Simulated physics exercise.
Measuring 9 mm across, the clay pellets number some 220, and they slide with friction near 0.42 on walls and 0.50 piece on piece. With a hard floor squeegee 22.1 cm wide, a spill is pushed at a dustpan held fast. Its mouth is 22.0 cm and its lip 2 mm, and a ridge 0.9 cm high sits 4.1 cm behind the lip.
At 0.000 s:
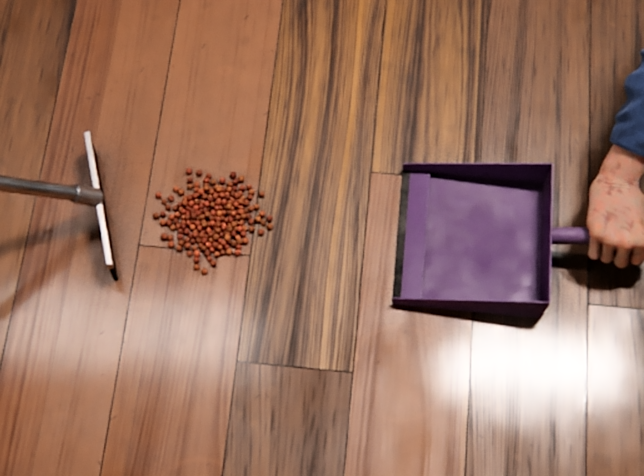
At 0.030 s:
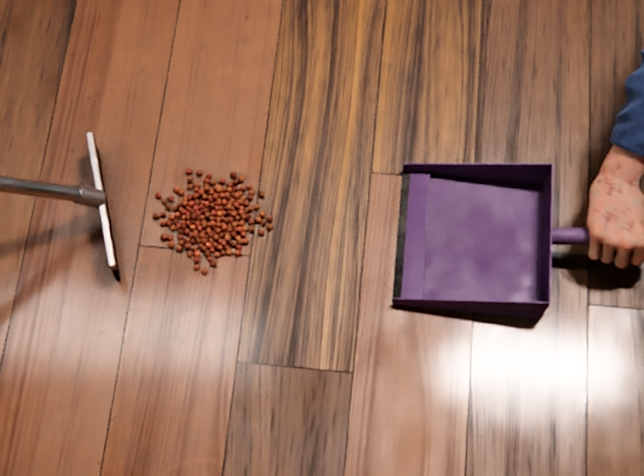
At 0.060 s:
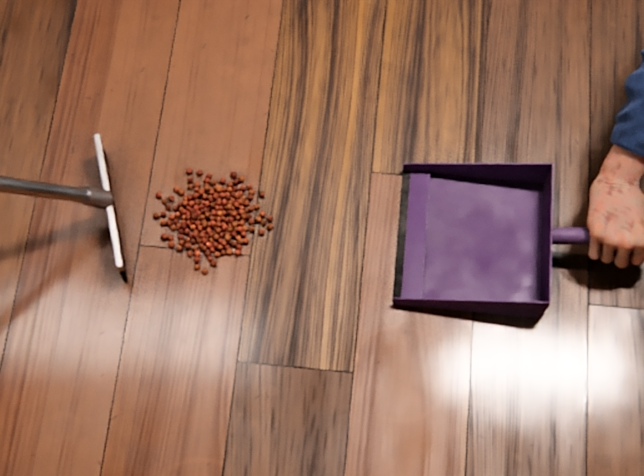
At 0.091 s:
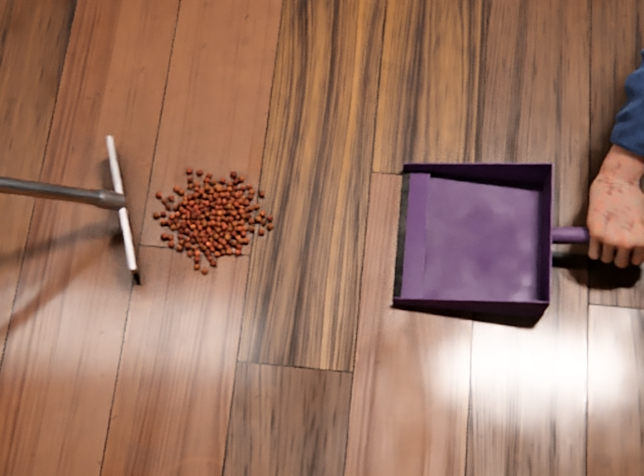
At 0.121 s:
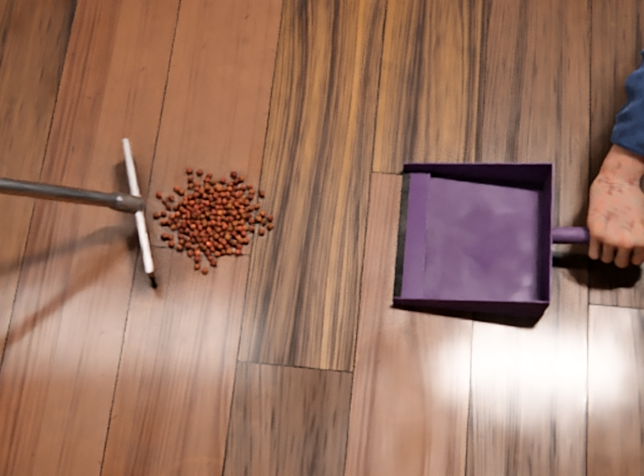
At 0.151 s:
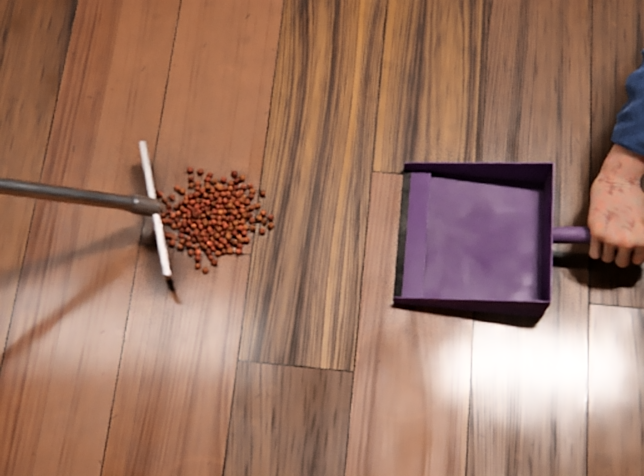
A squeegee slides right across the wooden floor and reaches a pile of reddish-brown pellets.
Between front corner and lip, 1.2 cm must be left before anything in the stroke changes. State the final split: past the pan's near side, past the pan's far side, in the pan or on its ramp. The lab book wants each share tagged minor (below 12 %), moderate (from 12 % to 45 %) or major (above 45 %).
In order: Past the pan's near side: A minor share, past the pan's far side: An intermediate share, in the pan or on its ramp: An intermediate share.
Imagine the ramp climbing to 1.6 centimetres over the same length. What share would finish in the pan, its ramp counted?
With that ramp, near 10 per cent.
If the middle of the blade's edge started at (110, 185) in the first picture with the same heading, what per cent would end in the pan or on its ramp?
It would come to about 25 in a hundred.
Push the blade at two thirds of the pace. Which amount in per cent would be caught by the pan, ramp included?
Then some 0 in a hundred.
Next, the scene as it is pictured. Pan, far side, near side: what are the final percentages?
Near side 5, far side 15, pan 15.
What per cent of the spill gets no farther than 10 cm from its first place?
5 %.
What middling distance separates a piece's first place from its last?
Roughly 26 cm.
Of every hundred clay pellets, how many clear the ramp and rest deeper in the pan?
About 0 %.
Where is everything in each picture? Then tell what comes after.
Blade from (110, 265) to (88, 138), moved 0.0 cm, 0 of the pieces shifted so far; middle of the pieces at (216, 217); pan at (483, 244), in the first frame.
Blade from (113, 266) to (91, 138), moved 0.4 cm, 0 of the pieces shifted so far; middle of the pieces at (216, 217), in the second frame.
Blade from (121, 267) to (98, 139), moved 1.5 cm, 0 of the pieces shifted so far; middle of the pieces at (216, 217), in the third frame.
Blade from (134, 270) to (111, 142), moved 3.5 cm, 0 of the pieces shifted so far; middle of the pieces at (216, 217), in the fourth frame.
Blade from (150, 273) to (127, 145), moved 5.9 cm, 0 of the pieces shifted so far; middle of the pieces at (216, 217), in the fifth frame.
Blade from (168, 276) to (143, 147), moved 8.4 cm, 2 of the pieces shifted so far; middle of the pieces at (217, 216); pan at (484, 243). The blade's pace is about 0.84 m/s, heading 6 degrees towards the viewer's side, in the sixth frame.
Then, at 0.34 s, middle of the blade 21 cm from the lip; 0 % over the lip, far side 5 %, near side 0 %.
Then, at 0.47 s, middle of the blade 10 cm from the lip; 0 % over the lip, far side 10 %, near side 0 %.
Then, at 0.73 s, middle of the blade 5 cm from the lip; 15 % over the lip, far side 15 %, near side 5 %.
By 2.3 s all is still; near side 5 %, far side 15 %, pan 15 %, in front of the lip or behind the blade 65 %.
